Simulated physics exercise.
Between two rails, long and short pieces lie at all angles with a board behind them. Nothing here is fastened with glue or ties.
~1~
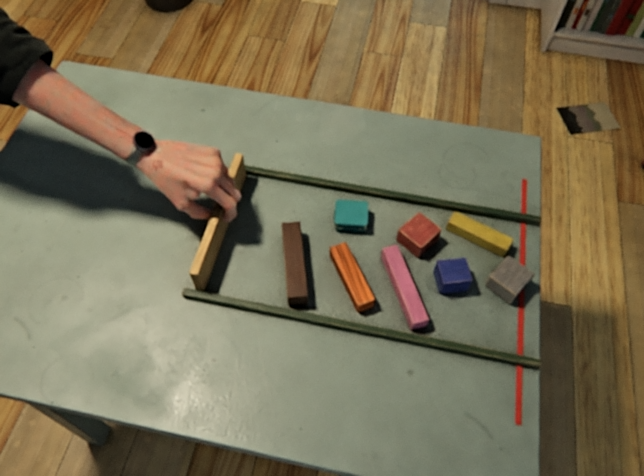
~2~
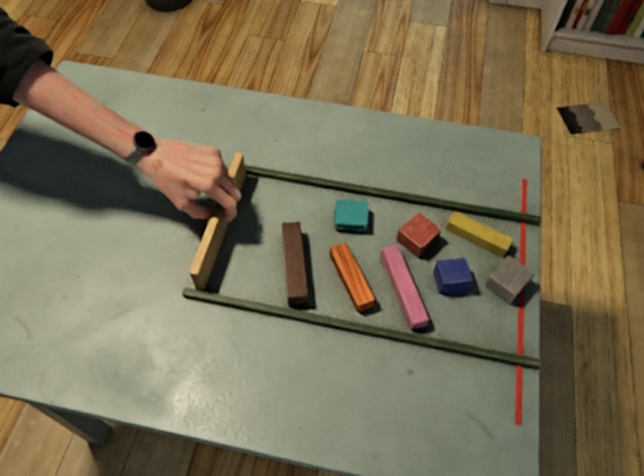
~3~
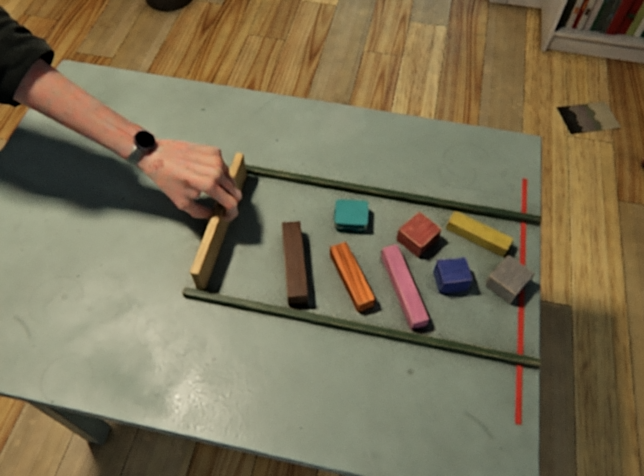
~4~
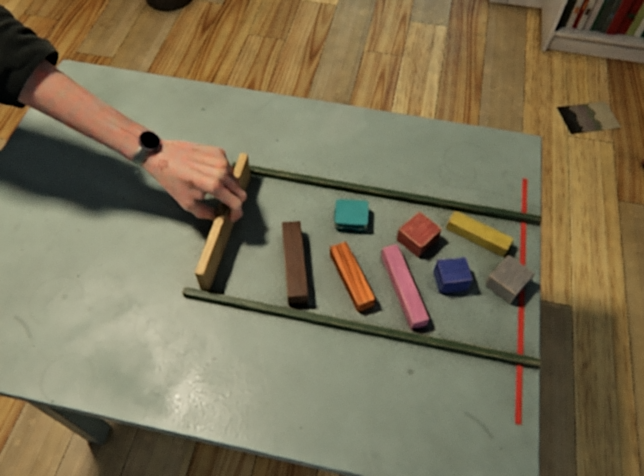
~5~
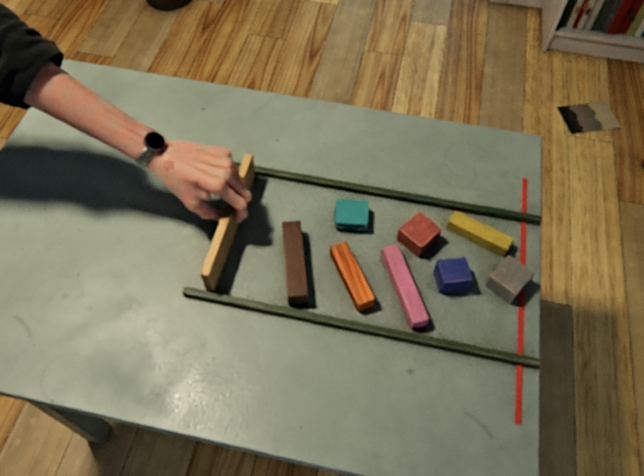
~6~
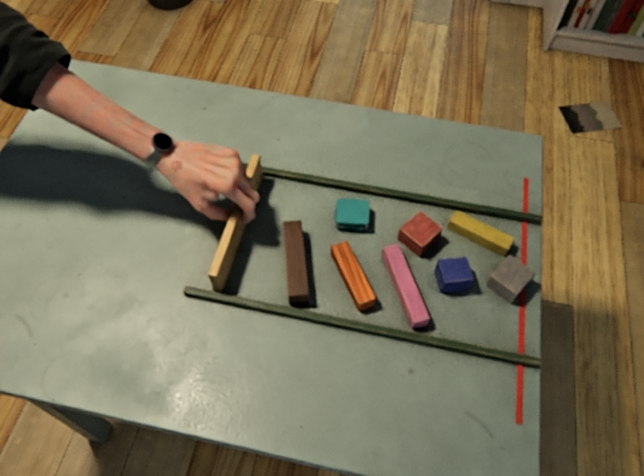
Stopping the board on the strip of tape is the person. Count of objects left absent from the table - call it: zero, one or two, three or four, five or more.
My call is five or more.
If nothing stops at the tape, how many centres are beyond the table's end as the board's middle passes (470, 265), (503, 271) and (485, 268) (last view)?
Respectively 1, 4 and 2.
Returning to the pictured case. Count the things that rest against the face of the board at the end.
In total, 2.
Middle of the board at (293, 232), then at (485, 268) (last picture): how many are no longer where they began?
Counting first: 1, next 8.
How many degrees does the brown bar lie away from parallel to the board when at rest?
About 0° out of line.
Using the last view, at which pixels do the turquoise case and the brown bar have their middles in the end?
In the last picture, roughly (542, 252) and (535, 308).
Early on, none off yet; grey block at rest near (510, 279); yellow bar at rest near (480, 233); blue block at rest near (453, 275).
A while later, none off yet; grey block at rest near (510, 279); yellow bar moving near (482, 231); blue block travelled a little near (465, 279).
Further along, one off so far; grey block in the air near (543, 336); yellow bar travelled a little near (508, 226); blue block travelled well along near (541, 295).
Finally, the number that fall off is five or more; lost, orange stick, pink bar, red block, blue block, yellow bar and grey block.
